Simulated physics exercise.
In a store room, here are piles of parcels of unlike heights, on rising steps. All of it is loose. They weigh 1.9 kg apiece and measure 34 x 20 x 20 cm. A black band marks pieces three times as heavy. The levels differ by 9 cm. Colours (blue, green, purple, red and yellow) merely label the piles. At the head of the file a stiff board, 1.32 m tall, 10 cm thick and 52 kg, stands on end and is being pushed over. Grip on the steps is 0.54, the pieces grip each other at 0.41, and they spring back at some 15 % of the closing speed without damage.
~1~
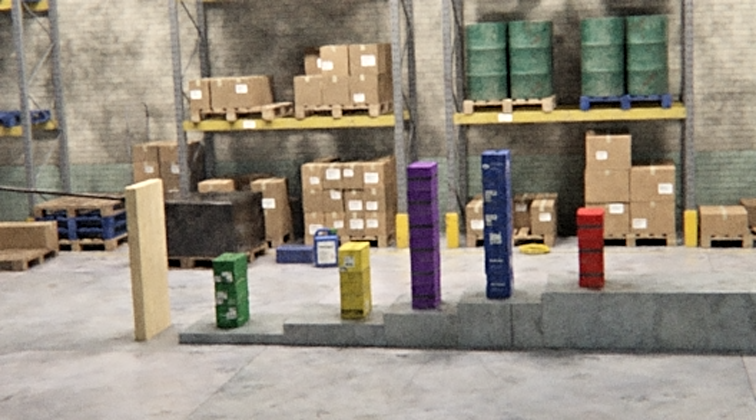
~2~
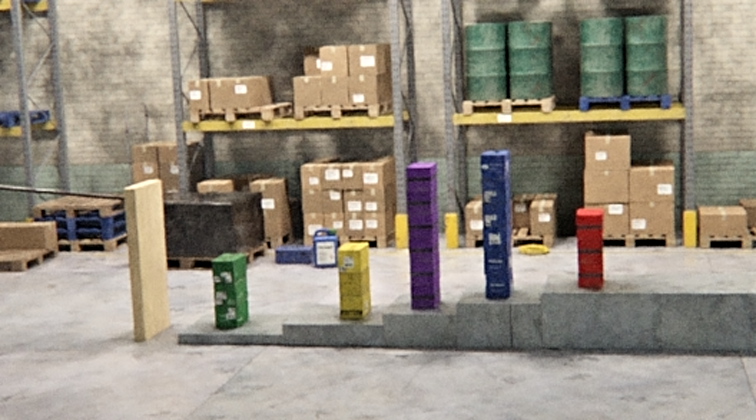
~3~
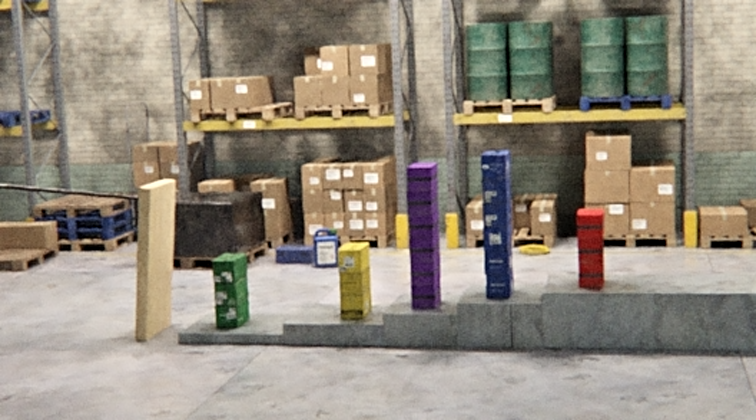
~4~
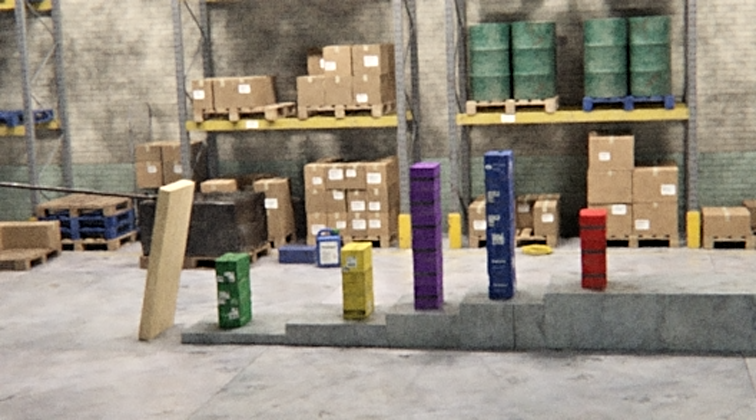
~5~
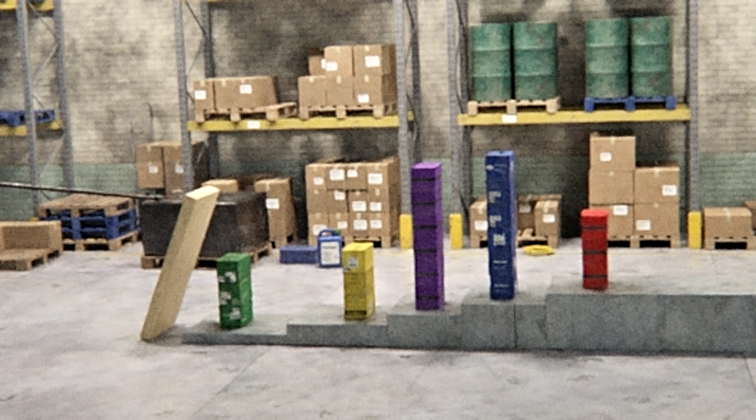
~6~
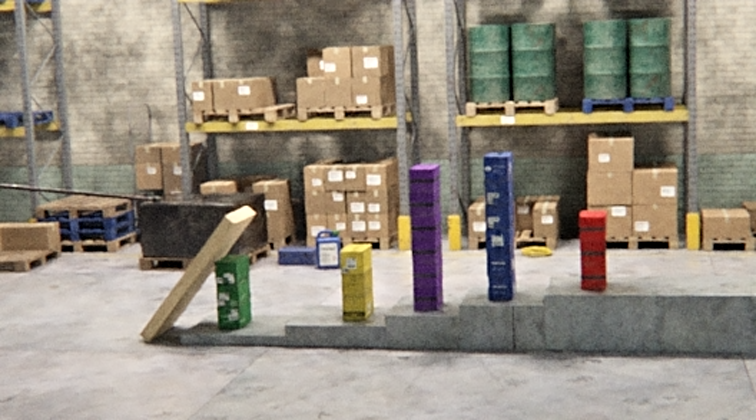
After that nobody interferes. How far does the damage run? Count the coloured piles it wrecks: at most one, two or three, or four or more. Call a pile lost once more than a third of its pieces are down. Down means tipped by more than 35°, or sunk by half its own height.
It takes no more than one of them.
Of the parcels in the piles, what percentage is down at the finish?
About 10 per cent.
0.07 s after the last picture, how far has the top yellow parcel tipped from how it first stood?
Some 0°.
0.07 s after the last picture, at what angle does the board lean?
Some 45° from upright.
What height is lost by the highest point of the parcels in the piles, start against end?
Some 0 cm lower.
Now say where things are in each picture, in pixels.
In the first picture (each place is the centre of the face we see best), pole end (122, 200) 11 cm short, board 0° from upright; top green parcel (223, 272); top yellow parcel (350, 261); the others all in place.
Pole end 6 mm short, board 0° from upright; top blue parcel (493, 167), in the second picture.
Pole end 10 cm in, board 6° from upright; top green parcel (223, 272); the others all in place, in the third picture.
Pole end (155, 199) 17 cm in, stopped, board 12° from upright; top blue parcel (496, 167); the others all in place, in the fourth picture.
Pole end (156, 199) 17 cm in, stopped, board 22° from upright; top blue parcel (498, 167); the others all in place, in the fifth picture.
Pole end (155, 201) 17 cm in, stopped, board 39° from upright; top blue parcel (496, 169); top green parcel (225, 273); the others all in place, in the sixth picture.
Then, 0.07 s later than the last frame, board 45° from upright; none of the 21 parcels down, 3 disturbed; top green parcel tilted 11°.
Then, 0.21 s later than the last frame, board 61° from upright; 1 of the 21 parcels down; top green parcel tilted 35°.
Then, 0.39 s later than the last frame, board 82° from upright; 2 of the 21 parcels down; top green parcel tilted 23°, 25 cm lower; top yellow parcel tilted 5°.
When it is over, board 69° from upright; 2 of the 21 parcels down; top green parcel 30 cm lower; top yellow parcel moved 28 mm. Wrecked, green. In pixels of the last frame, middles, top green parcel near (339, 303), top yellow parcel near (359, 259).
